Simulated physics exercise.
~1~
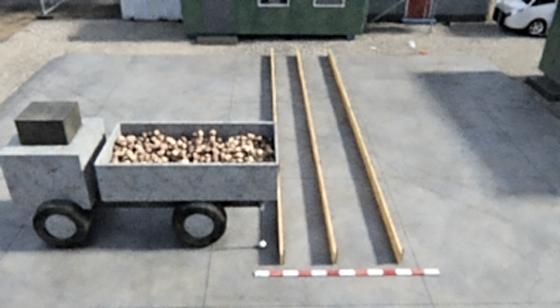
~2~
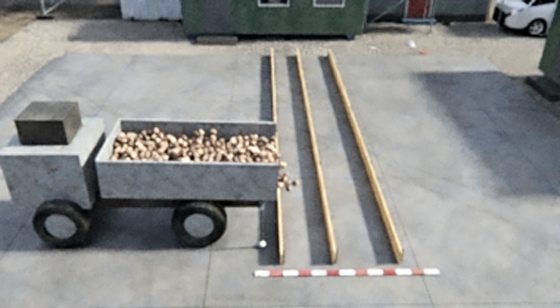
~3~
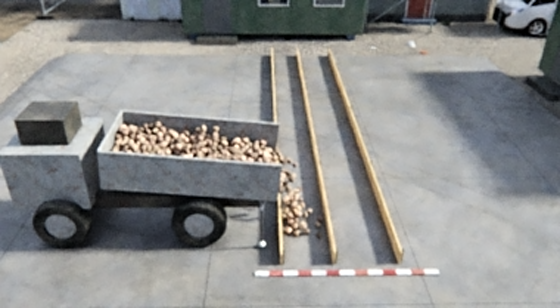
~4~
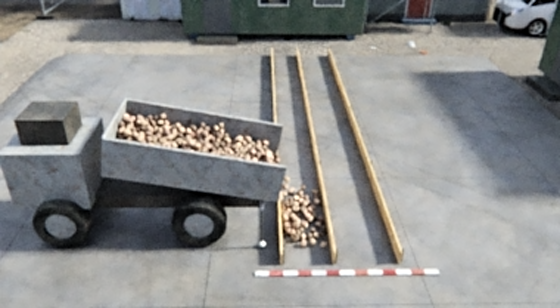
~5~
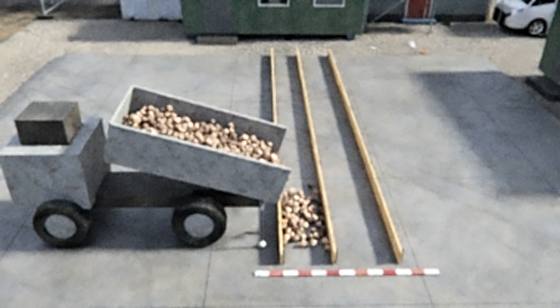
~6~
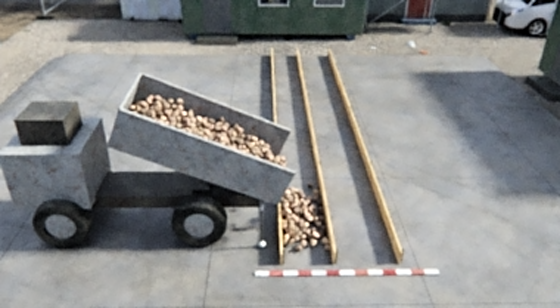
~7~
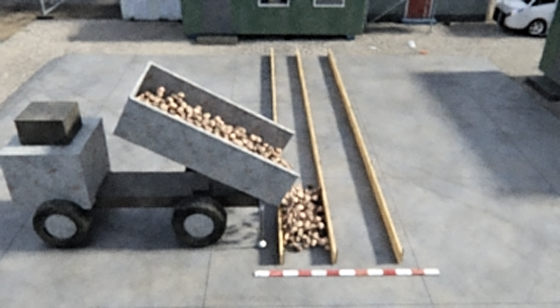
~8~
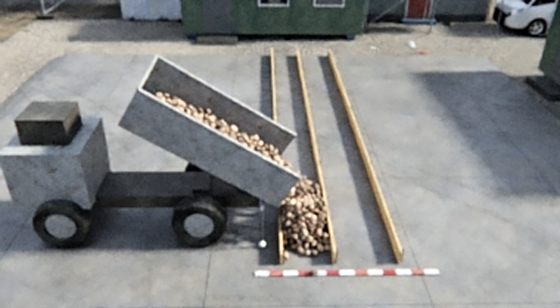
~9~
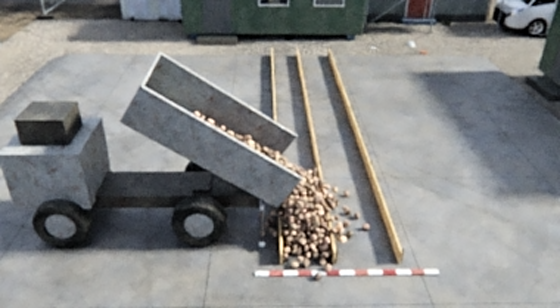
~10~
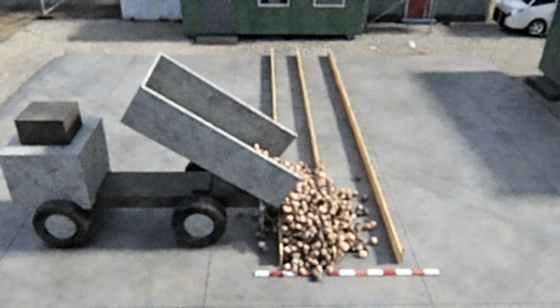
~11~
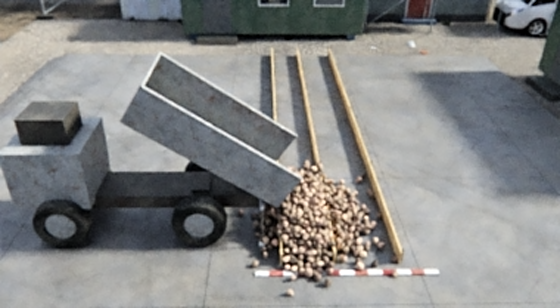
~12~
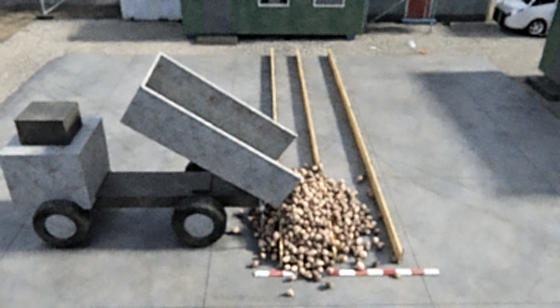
The video shows a grey tipper on a paved yard raising its body and pouring brown stones to the right among three long planks, until the body stands empty and tilted beside a heap that mostly fills the near bay, with some stones short of it and others beyond.
